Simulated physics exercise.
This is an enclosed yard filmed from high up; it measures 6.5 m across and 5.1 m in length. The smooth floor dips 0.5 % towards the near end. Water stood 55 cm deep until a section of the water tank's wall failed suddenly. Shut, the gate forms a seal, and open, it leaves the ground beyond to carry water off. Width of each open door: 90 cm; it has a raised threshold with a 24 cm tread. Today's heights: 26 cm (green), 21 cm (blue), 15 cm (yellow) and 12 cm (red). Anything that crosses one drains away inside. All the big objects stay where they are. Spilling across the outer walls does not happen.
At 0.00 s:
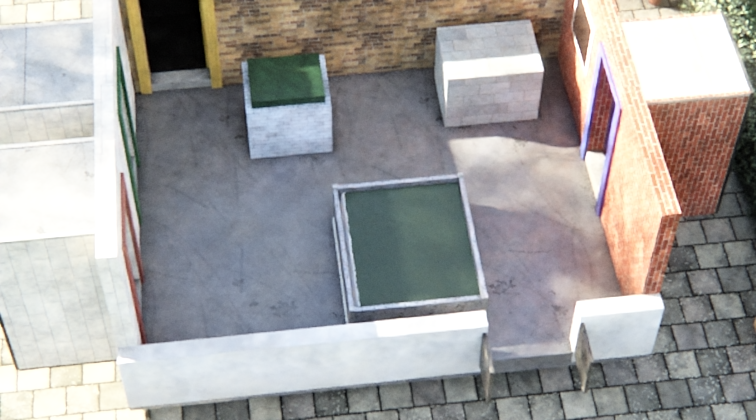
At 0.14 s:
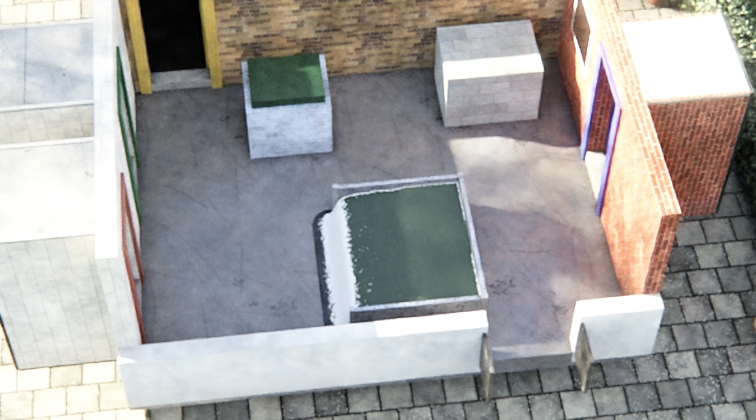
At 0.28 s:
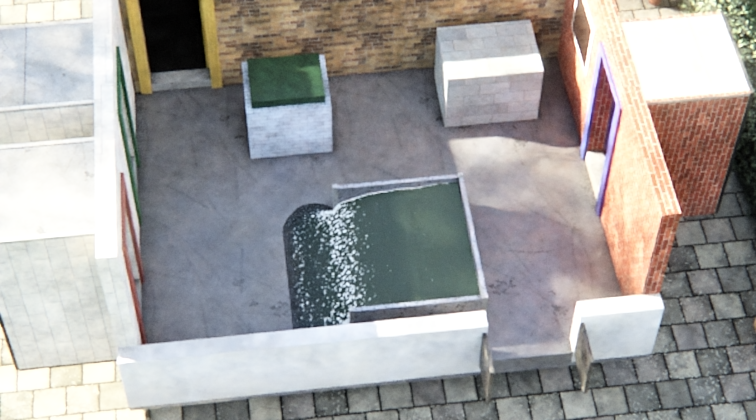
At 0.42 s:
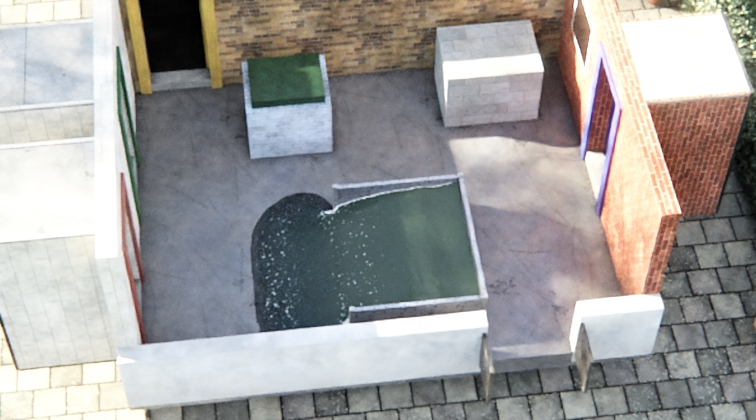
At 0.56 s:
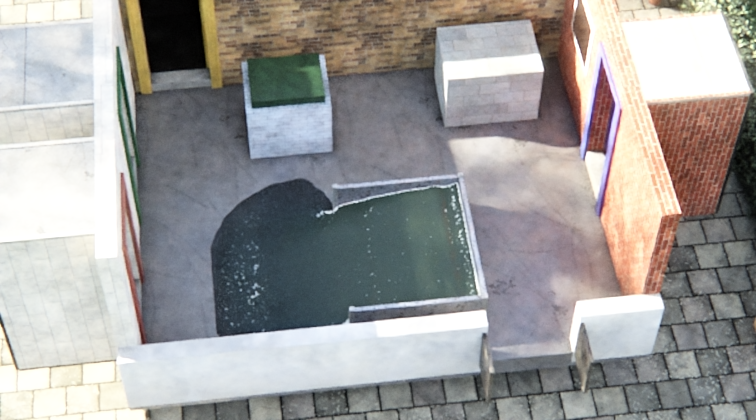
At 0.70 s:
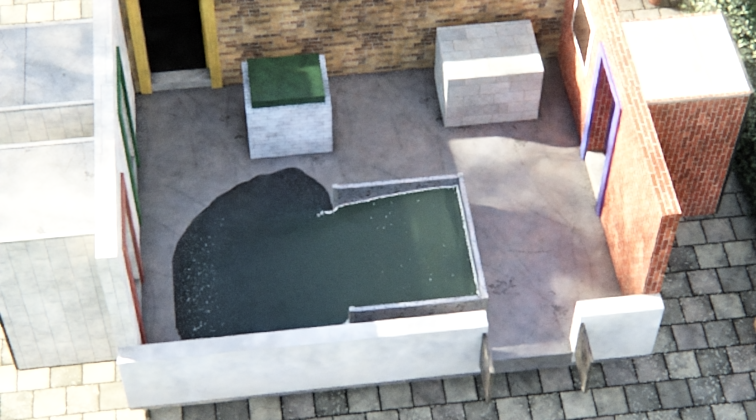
In a walled yard seen from above, dark green water sits level in an open tank near the front wall. The tank's left side gives way and water pours out in a white, foamy band, then spreads leftward across the grey floor in a widening, rounded dark pool as the foam thins.
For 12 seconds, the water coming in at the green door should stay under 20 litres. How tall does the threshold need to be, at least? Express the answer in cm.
Close to 12 cm is just enough.
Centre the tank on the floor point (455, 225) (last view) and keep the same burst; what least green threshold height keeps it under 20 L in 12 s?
Minimum: Approx. 19 cm.
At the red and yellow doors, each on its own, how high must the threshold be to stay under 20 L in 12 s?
About 27 cm at red and about 14.5 cm at yellow.
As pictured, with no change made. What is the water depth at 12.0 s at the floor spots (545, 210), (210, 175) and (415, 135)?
In order: Around 3, 4 and 5 cm.
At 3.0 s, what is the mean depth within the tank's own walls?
Around 11 cm deep on average.
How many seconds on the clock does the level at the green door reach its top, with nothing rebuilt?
That happens close to 2.2 s on the clock.
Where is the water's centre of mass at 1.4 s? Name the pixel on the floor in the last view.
My guess is close to (315, 276).
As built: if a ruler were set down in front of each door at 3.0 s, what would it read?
Depth (cm): Green 15 / blue 0 / yellow 18 / red 24.
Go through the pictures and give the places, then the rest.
In the first picture, still water, 55 cm deep, in the water tank at (408, 244); the green door at (129, 146) is dry.
In the second picture, the gap is at (346, 266), the front 0.3 m out at a hidden place; the back of the water tank holds 55 cm.
In the third picture, the front is at a hidden place, 0.7 m from the gap at (346, 268); 1.5 m2 of floor is wet, 55 cm left at the back.
In the fourth picture, water pours out at (346, 268) and has run 1.2 m, to (266, 326); about 8 cm deep outside, 54 cm at the back.
In the fifth picture, the front is at (225, 330), 1.7 m from the gap at (346, 268); 4.4 m2 of floor is wet, 47 cm left at the back.
In the sixth picture, water pours out at (346, 268) and has run 2.2 m, to (184, 323); about 6 cm deep outside, 47 cm at the back; the green door at (129, 146), 3.3 m from the gap, is still 1.1 m from the nearest water.
After 1.4 s water covers 35 % of the floor, deepest (36 cm) near (146, 380); 9 cm at the green door, 0 litres in over its 26 cm threshold.
After 3.0 s water covers 40 % of the floor, deepest (26 cm) near (136, 104); 15 cm at the green door, 0 litres in over its 26 cm threshold.
After 12.0 s water covers 95 % of the floor, deepest (9 cm) near (215, 373); 4 cm at the green door, 0 litres in over its 26 cm threshold.
At the green door as built, the water arrived by 1.3 s and peaked near 18 cm at 2.2 s.
Run again over the same 12 s with other heights there, 36 litres in over 10 cm, 11 litres over 13.5 cm. The limit of 20 litres is kept from about 12 cm up.
